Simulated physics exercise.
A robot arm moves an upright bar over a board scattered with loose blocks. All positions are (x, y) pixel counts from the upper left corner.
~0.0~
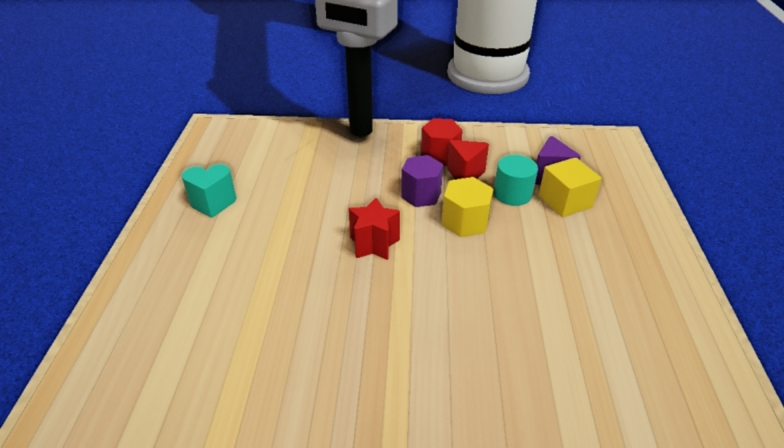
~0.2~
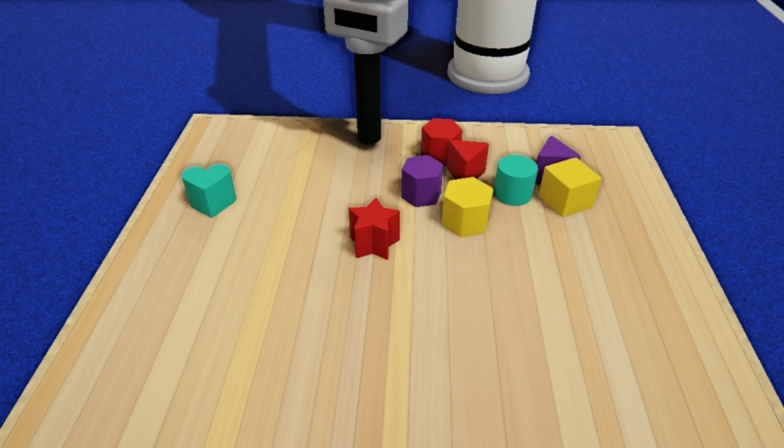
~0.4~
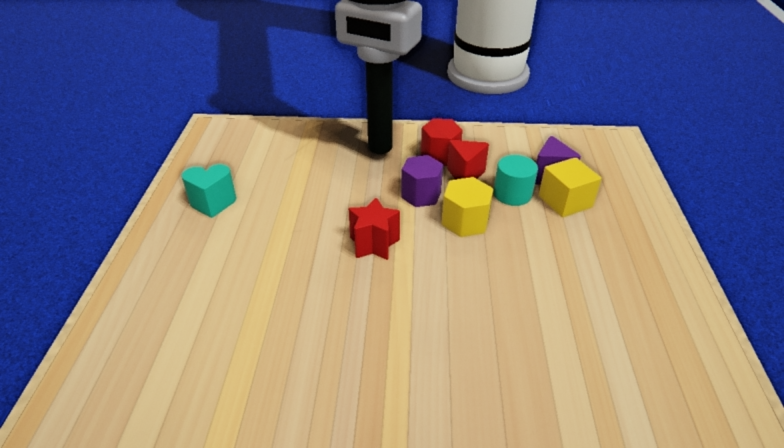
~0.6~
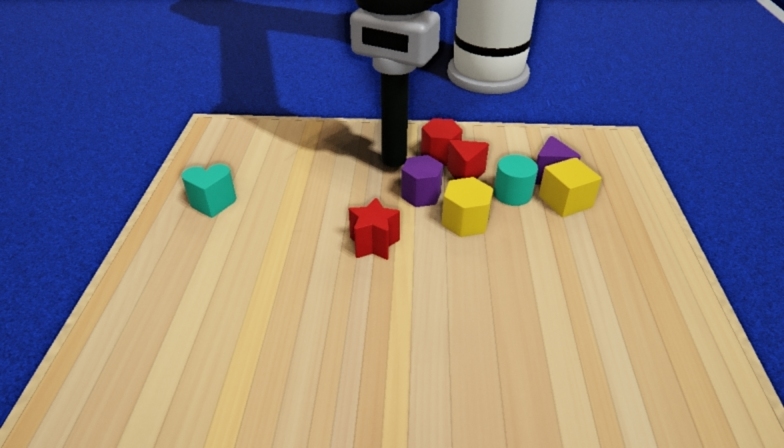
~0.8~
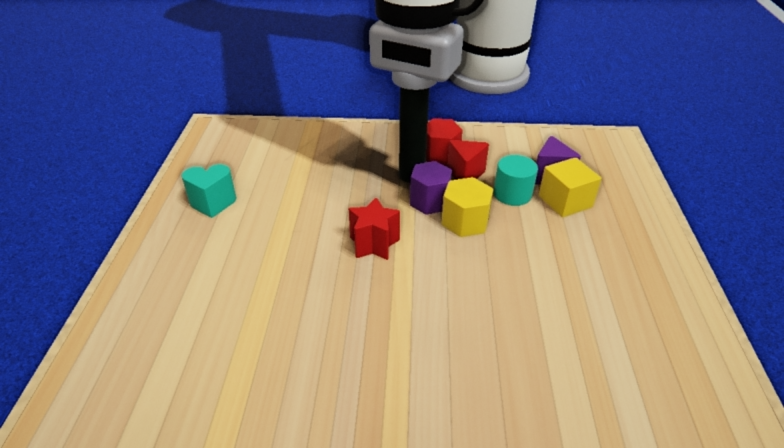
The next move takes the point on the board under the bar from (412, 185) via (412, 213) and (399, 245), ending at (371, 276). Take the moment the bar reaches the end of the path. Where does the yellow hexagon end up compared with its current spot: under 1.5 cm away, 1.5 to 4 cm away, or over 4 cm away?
It moves between 1.5 and 4 cm.
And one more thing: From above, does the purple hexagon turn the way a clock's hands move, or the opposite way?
Answer: Against the clock.
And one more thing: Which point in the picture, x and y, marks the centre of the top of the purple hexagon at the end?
It should be at about (446, 197).
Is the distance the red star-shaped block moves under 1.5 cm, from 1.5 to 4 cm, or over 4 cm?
Middling, 1.5 to 4 cm.
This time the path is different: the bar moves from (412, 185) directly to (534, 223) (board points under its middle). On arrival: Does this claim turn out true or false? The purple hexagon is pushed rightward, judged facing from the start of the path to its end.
That is true.
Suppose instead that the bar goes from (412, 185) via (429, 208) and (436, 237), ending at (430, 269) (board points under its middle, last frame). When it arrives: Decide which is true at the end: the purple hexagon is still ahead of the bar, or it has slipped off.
I believe the purple hexagon loses its place ahead of the bar and slips off.
The first path, step by step. One third of the way, bar (412, 205); purple hexagon (446, 193), turned 60° anticlockwise; yellow hexagon (489, 199).
Two thirds of the way, bar (399, 236); red star-shaped block (364, 219), turned 30° clockwise; purple hexagon (446, 197), turned 65° anticlockwise; yellow hexagon (491, 200).
At the end, bar (371, 266); red star-shaped block (348, 228), turned 95° clockwise; purple hexagon (446, 197), turned 65° anticlockwise; red hexagon not moved; yellow hexagon (491, 200).
